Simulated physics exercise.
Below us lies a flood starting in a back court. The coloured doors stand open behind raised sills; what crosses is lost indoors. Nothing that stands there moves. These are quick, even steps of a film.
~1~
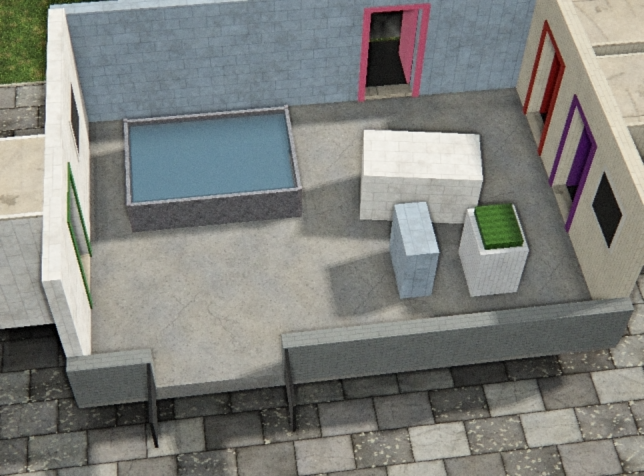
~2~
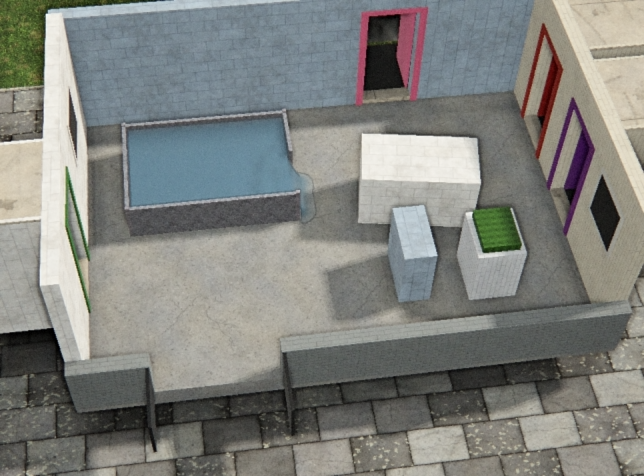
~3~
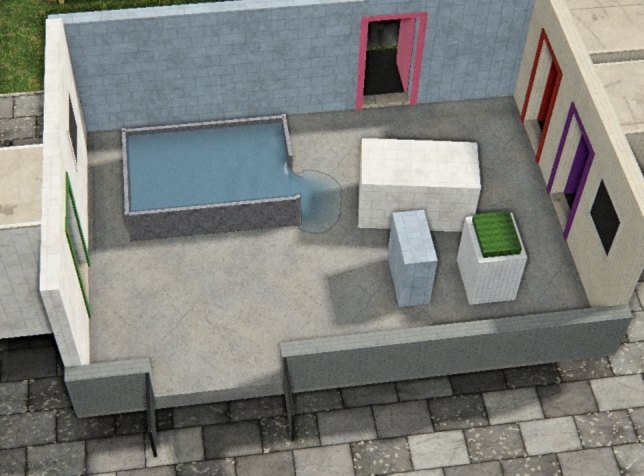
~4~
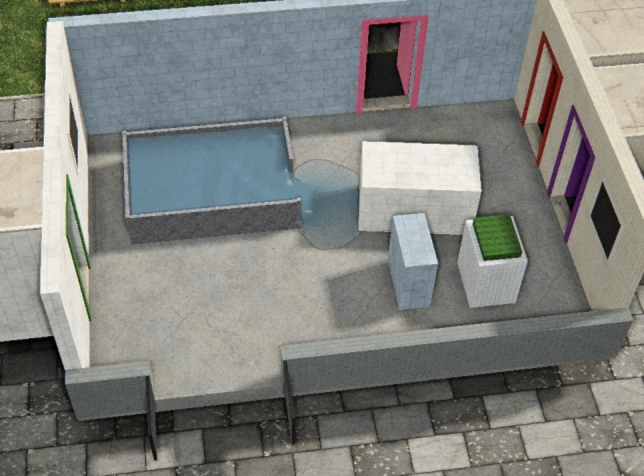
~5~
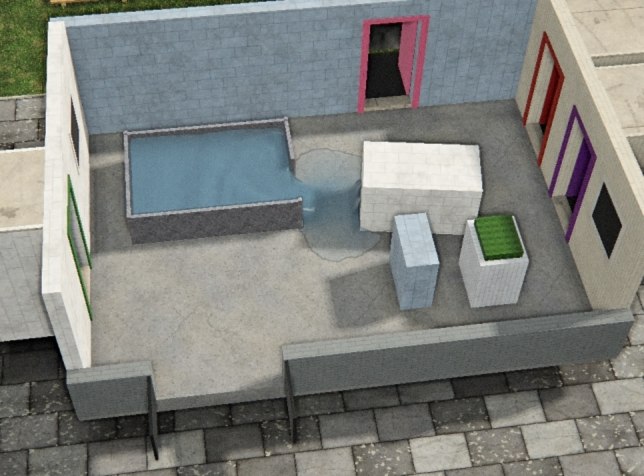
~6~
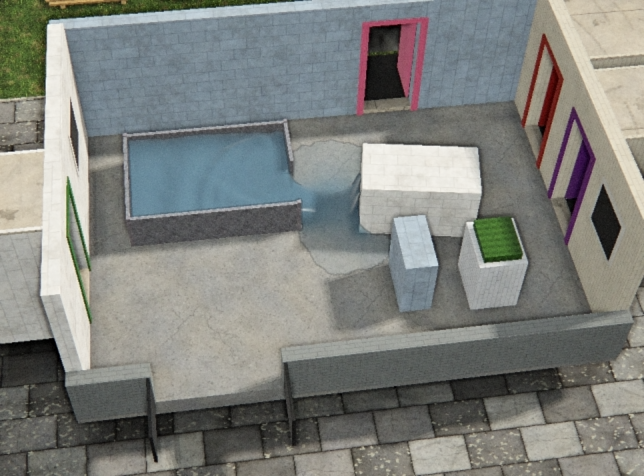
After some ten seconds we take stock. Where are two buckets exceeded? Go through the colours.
The green door stays under that; the red door takes more than that; the purple door takes more than that; the pink door takes more than that.
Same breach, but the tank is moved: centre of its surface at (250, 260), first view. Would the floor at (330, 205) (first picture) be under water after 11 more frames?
Answer: Flooded.
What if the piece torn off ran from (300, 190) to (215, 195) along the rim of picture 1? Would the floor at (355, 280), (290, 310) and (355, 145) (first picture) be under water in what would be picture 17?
In that order: Wet, awash, no water.
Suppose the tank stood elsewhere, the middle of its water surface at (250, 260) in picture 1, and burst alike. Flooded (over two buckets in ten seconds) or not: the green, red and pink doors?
Then: Green takes less; red passes that mark; pink stays under.
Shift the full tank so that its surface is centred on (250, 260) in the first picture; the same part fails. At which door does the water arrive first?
That is the purple one.
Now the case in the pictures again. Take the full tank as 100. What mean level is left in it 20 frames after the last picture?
About 52 per cent.
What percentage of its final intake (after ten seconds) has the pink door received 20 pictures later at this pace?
Some 65 per cent.
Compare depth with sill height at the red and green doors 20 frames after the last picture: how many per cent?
About 160 and 0 per cent.
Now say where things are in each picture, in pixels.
The first frame shows the tank at (211, 157) is whole and still.
In the second frame, the front is at (302, 175), out from the gap at (292, 188).
In the third frame, water pours out at (292, 195) and has run to (334, 185).
In the fourth frame, the front is at a hidden place, out from the gap at (293, 199).
In the fifth frame, the front is at a hidden place, out from the gap at (294, 198).
In the sixth frame, water pours out at (293, 200) and has run to a hidden place.
A moment on, water covers 20 % of the floor; the green door not reached, the red door not reached, the purple door not reached, the pink door wet at the sill, nothing in.
Next, water covers 35 % of the floor; the green door not reached, the red door wet at the sill, nothing in, the purple door not reached, the pink door under two buckets in.
Then, water covers 60 % of the floor; the green door not reached, the red door under two buckets in, the purple door wet at the sill, nothing in, the pink door over two buckets in.
Later, water covers 85 % of the floor; the green door wet at the sill, nothing in, the red door over two buckets in, the purple door under two buckets in, the pink door far over two buckets in.
In the end, water covers 95 % of the floor; the green door wet at the sill, nothing in, the red door over two buckets in, the purple door over two buckets in, the pink door far over two buckets in.
